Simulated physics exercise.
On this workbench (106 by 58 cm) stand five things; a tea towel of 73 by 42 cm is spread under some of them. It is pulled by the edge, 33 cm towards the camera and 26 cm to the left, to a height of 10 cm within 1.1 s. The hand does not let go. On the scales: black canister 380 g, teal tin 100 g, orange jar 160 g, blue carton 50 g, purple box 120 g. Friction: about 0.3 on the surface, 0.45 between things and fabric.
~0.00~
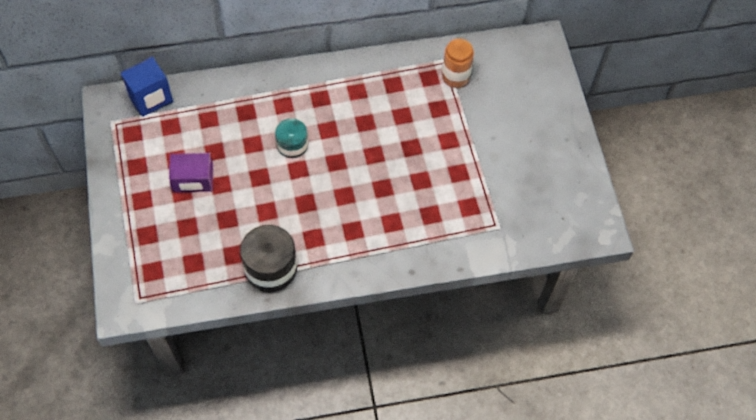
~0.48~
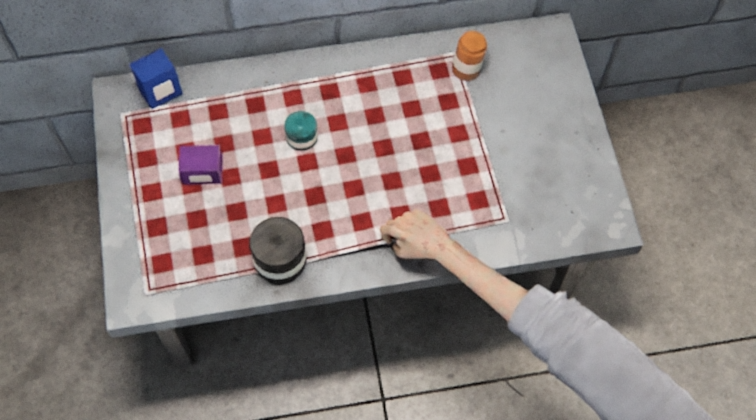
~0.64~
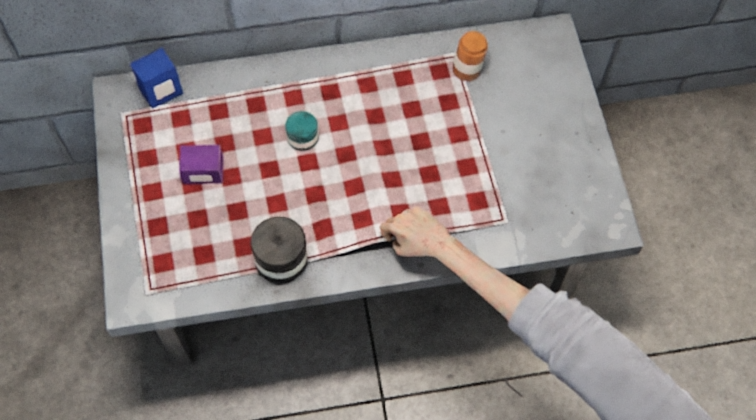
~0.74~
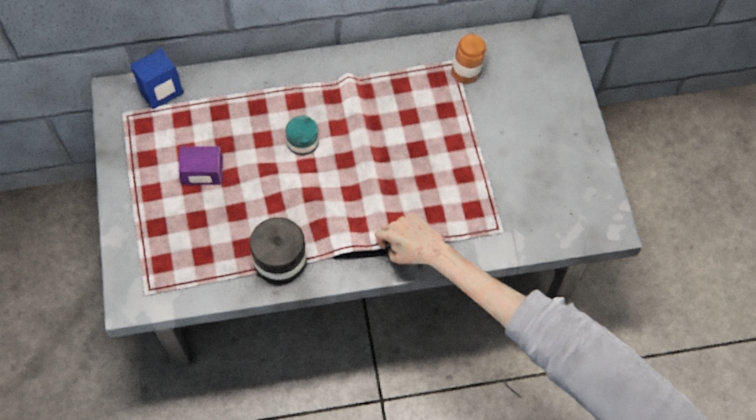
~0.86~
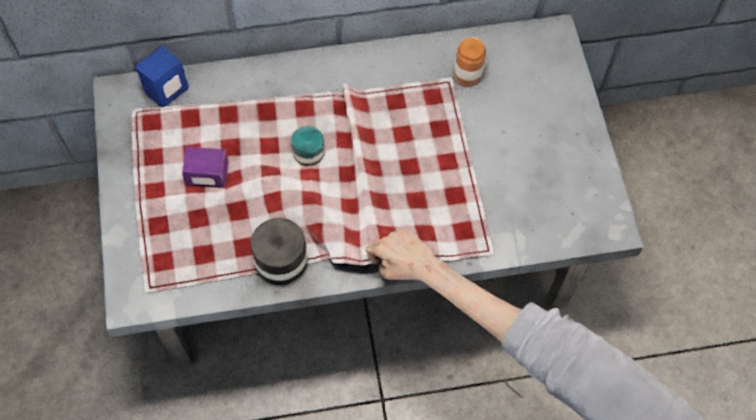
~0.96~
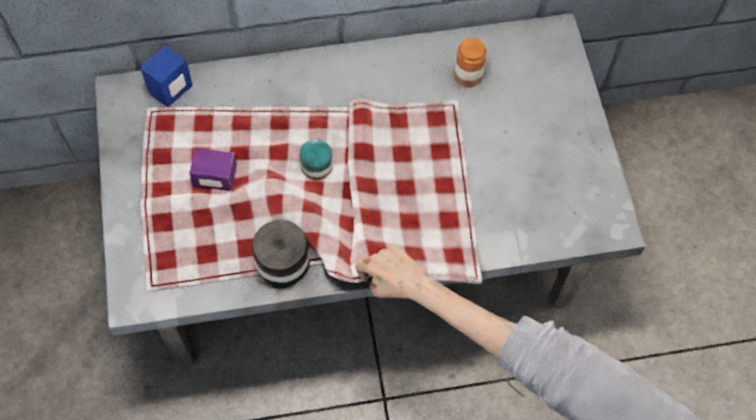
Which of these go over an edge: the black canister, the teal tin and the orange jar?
In order: The black canister drops off; the teal tin goes over the edge; the orange jar remains up there.
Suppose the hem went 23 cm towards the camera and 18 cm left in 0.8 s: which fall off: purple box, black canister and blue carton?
In that case: Purple box stays up, black canister falls off, blue carton stays up.
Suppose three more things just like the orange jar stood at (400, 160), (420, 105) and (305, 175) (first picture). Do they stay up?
In turn: Falls off, drops off, falls off.
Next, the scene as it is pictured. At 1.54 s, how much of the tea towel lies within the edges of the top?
About 40 per cent.
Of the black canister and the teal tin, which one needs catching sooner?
First goes the black one.
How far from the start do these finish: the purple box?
About: Purple box 25 cm.
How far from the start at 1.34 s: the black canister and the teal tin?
About: Black canister 20 cm, teal tin 30 cm.
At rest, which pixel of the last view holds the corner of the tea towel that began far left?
Around (307, 165).
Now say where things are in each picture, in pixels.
In the first frame, black canister (267, 249); teal tin (291, 131); orange jar (460, 49); tea towel corners (136, 304) (111, 122) (500, 228).
In the second frame, orange jar (472, 41); tea towel corners (145, 295) (121, 114); grip (391, 242).
In the third frame, tea towel corners (146, 295) (121, 113); grip (391, 240).
In the fourth frame, teal tin (302, 129); tea towel corners (145, 295) (123, 113); grip (386, 247).
In the fifth frame, purple box (203, 160); blue carton (159, 64); orange jar (472, 48); tea towel corners (146, 293) (133, 111); grip (377, 262).
In the sixth frame, black canister (279, 244); teal tin (316, 153); orange jar (473, 48); tea towel corners (147, 291) (457, 101) (482, 283); grip (367, 279).
After 1.1 s, 85 % of the tea towel is still over the top; teal tin 17 cm off its start, black canister 7 cm off its start, orange jar 1 cm off its start.
After 1.3 s, 60 % of the tea towel is still over the top; teal tin 30 cm off its start, black canister 18 cm off its start, orange jar 1 cm off its start.
After 1.5 s, 40 % of the tea towel is still over the top; teal tin 41 cm off its start at (341, 317), black canister over the edge, orange jar 1 cm off its start at (473, 48).
After 1.7 s, 35 % of the tea towel is still over the top; teal tin over the edge, black canister over the edge, orange jar 1 cm off its start.
After 3.3 s, 35 % of the tea towel is still over the top; teal tin over the edge, black canister over the edge, orange jar 1 cm off its start at (473, 48), purple box 24 cm off its start at (268, 243).
